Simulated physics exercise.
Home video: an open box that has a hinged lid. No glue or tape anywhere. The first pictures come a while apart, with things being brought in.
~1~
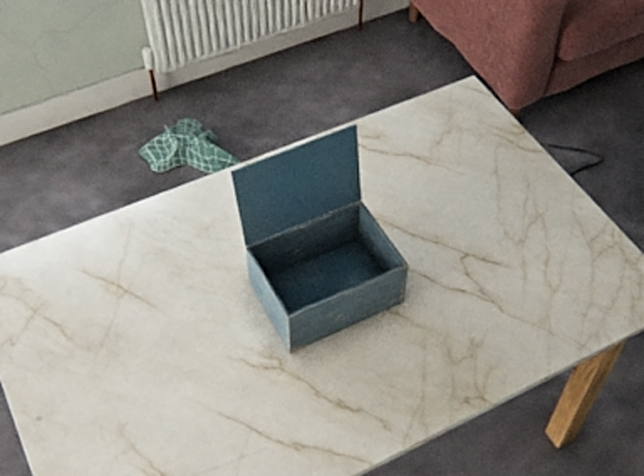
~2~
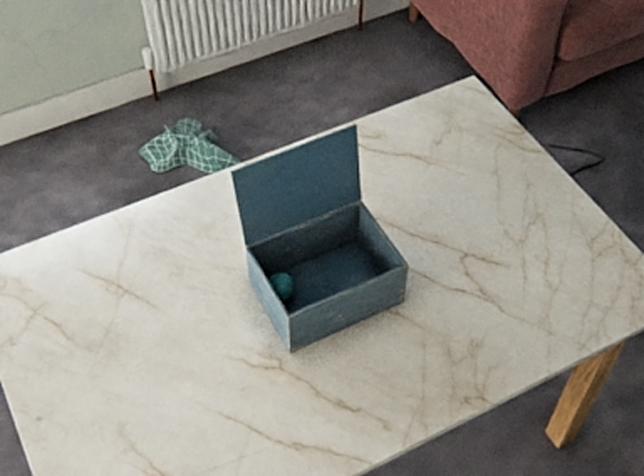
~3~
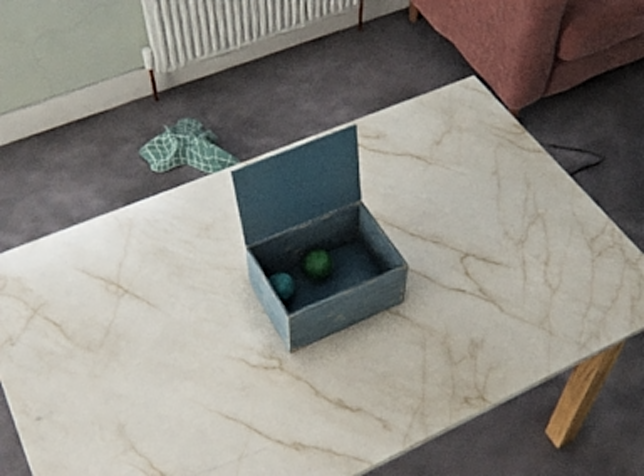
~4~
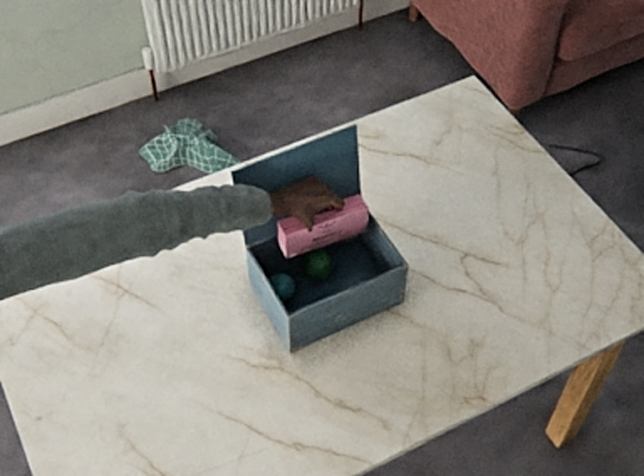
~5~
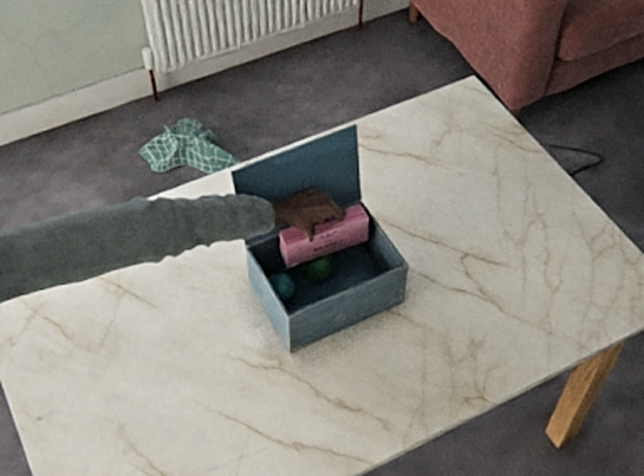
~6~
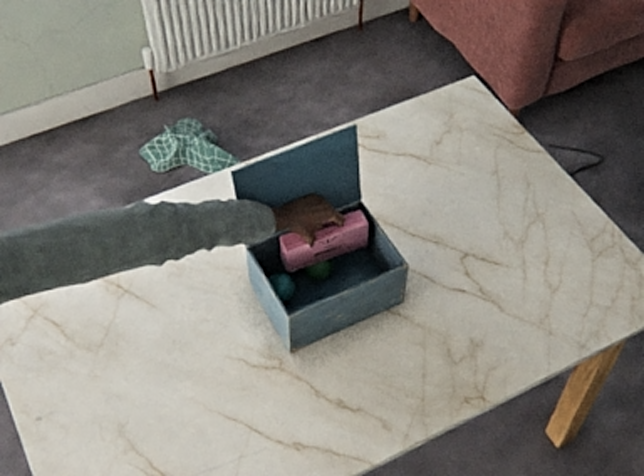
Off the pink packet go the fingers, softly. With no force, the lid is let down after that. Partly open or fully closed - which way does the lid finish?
Fully closed.
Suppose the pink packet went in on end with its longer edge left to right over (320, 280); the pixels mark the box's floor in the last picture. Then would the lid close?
Note: It fails to lower.
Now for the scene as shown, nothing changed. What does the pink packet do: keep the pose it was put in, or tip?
By the end it has leaned over.
Then, 0.80 s on from there, lid starting down; pink packet on its side near (335, 283); green apple shifted a little.
Then, 1.60 s on from there, lid 59° above the rim; pink packet on its side near (335, 286); green apple shifted a little.
Then, 2.20 s on from there, lid 7° above the rim; pink packet on its side near (335, 286); green apple shifted a little.
In the end, lid shut; toppled in the box, pink packet; moved from the start, green apple; turquoise ball unmoved. At the end, from the last picture's camera, pink packet near (335, 286).
